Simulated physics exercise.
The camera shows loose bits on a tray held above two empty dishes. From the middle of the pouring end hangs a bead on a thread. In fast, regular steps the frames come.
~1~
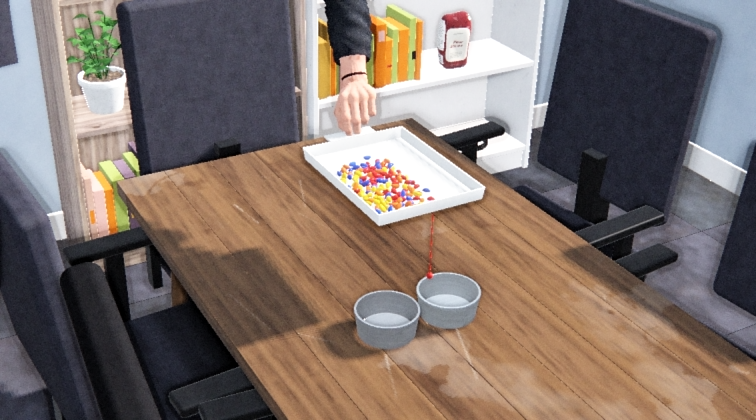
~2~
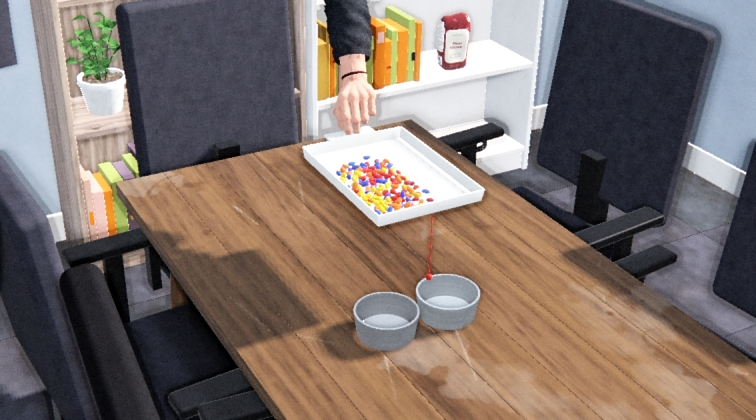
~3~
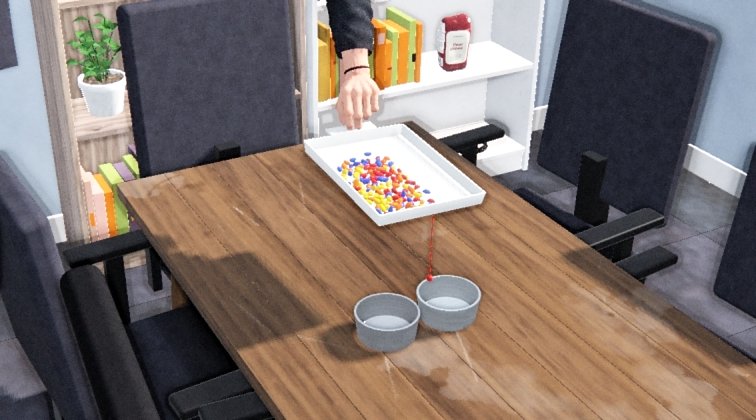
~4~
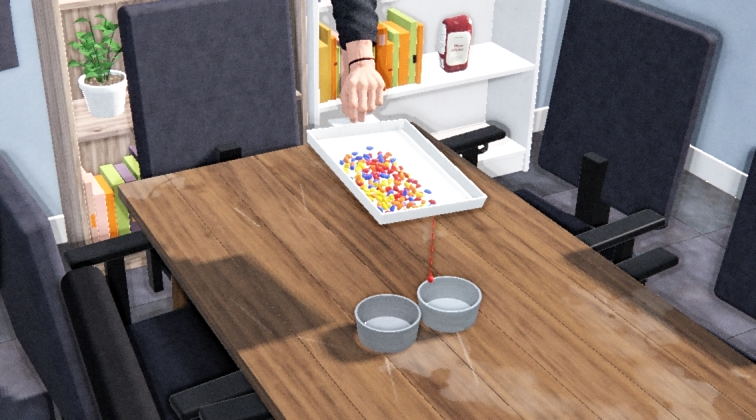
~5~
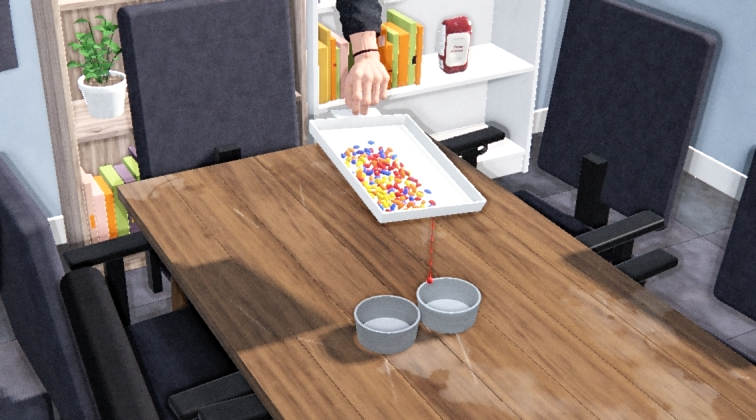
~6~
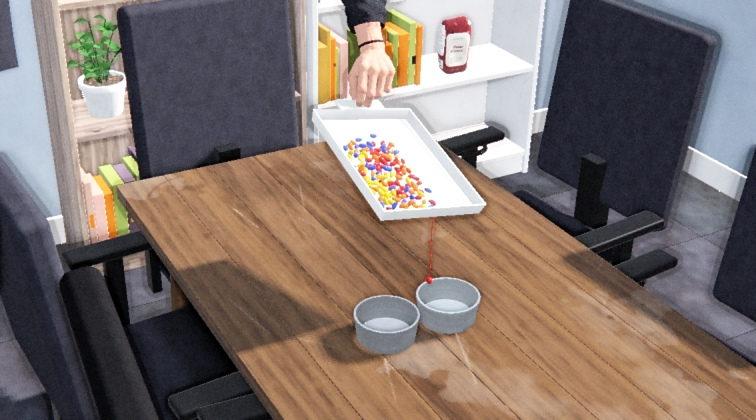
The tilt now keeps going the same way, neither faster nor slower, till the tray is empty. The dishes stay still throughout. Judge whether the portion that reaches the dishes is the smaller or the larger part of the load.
Most of the load will miss the dishes.
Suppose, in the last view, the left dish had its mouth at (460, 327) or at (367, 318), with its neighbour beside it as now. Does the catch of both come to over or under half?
Result - try one, below the halfway mark; try two, below the halfway mark.
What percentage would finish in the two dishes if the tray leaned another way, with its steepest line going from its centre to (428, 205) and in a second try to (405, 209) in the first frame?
Roughly 50 percent, then 90 percent.
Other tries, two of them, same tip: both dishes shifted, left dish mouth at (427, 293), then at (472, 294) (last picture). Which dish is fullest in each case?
First try, the dish to the right; second try, the dish to the left.
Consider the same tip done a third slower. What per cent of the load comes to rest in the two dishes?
Roughly 30 percent.
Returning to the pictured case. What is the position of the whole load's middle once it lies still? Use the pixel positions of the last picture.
(470, 297).
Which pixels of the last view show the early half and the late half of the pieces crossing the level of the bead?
The opening half passes (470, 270), the closing half (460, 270).
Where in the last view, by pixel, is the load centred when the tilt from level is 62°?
The middle of the pieces shows up near (443, 188).
Soon, tray tipped steeply; nearly all on the tray; a stray few in the air.
A while on, tray tipped past a quarter turn; most on the tray; a stray few in the right dish; a small part outside both; a small part in the air.
Towards the end, tray tipped past a quarter turn; about a quarter in the right dish; most outside both.
Finally, tray tipped past a quarter turn; none in the left dish; about a quarter in the right dish; most outside both.
